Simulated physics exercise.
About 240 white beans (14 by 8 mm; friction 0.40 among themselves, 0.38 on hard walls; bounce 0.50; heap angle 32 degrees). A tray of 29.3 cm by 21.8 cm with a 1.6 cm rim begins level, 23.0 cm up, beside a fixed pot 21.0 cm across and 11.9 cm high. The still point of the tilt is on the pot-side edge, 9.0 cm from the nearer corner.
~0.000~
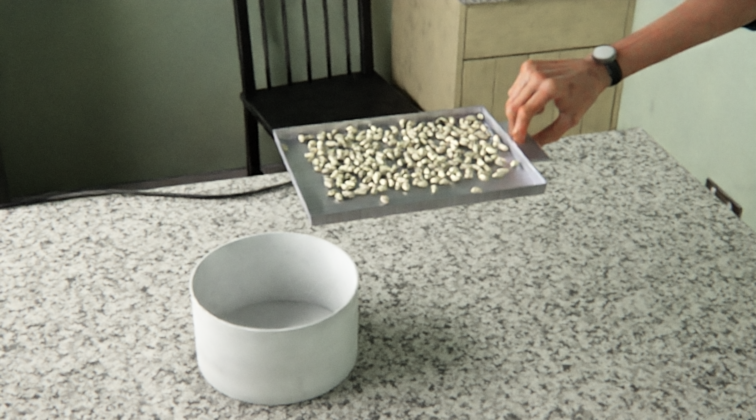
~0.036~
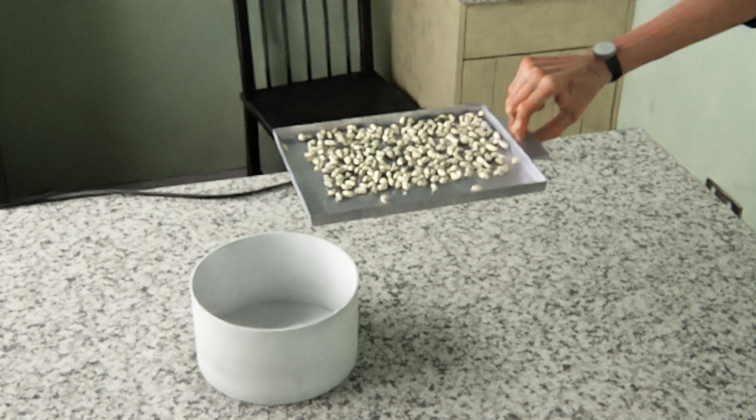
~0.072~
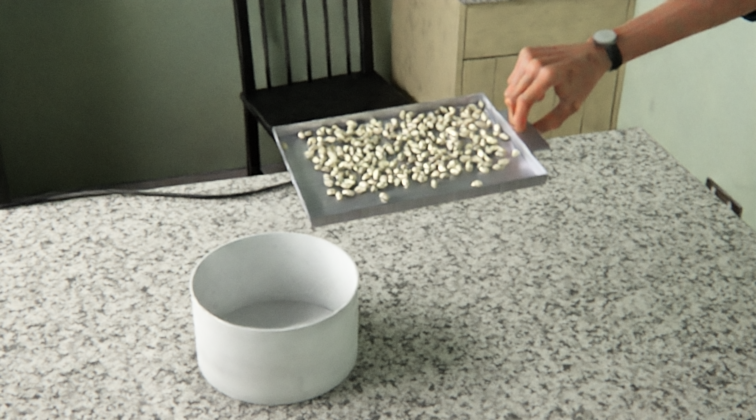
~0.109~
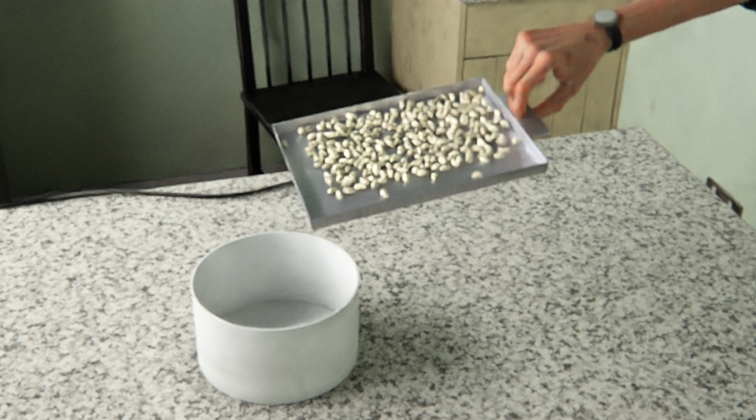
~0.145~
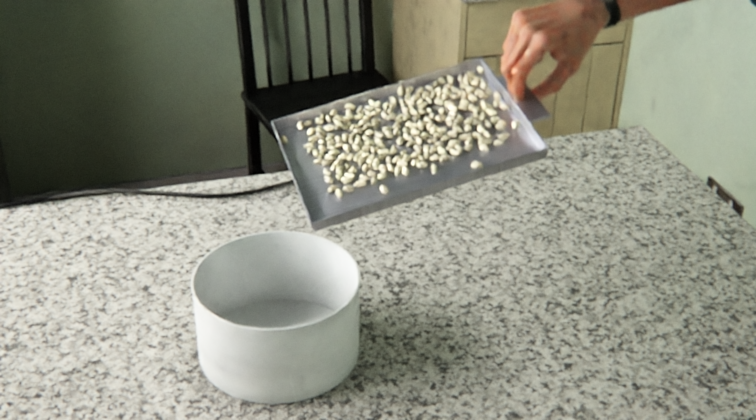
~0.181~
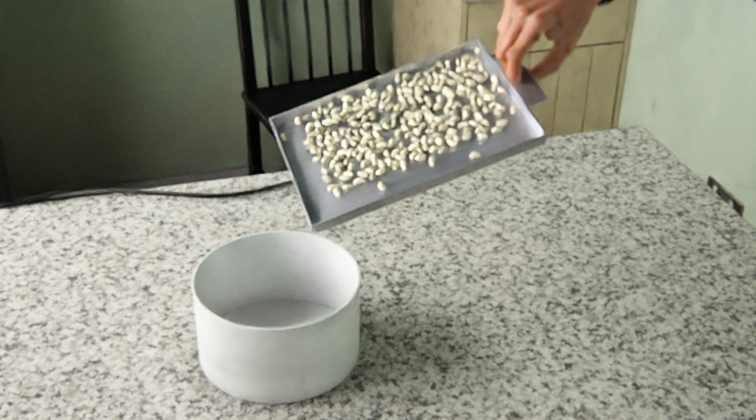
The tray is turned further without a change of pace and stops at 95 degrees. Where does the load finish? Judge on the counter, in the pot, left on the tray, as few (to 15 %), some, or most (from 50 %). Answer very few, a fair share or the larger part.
Counter very few, pot the larger part, tray very few.
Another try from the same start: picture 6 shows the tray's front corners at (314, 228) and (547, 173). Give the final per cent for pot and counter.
Pot 60, counter 40.
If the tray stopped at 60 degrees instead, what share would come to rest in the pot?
It would be near 65 per cent.
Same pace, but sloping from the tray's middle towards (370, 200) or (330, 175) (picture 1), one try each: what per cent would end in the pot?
Some 75 and 70 per cent.
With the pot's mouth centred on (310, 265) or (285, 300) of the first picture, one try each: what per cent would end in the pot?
About 60 and 95 per cent.
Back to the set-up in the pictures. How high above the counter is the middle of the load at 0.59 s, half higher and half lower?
About 22 cm.
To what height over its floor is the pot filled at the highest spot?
Roughly 2.5 cm.
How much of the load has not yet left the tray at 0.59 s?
About 80 per cent.
Then, at 0.42 s, tilt 57 degrees; the tray holds 100 %, the pot 0 %.
Then, at 0.59 s, tilt 84 degrees; the tray holds 80 %, the pot 0 %.
After 0.87 s, tilt 95 degrees; the tray holds 0 %, the pot 85 %.
At rest (1.7 s), counter 10 %, pot 90 %, tray 0 %.
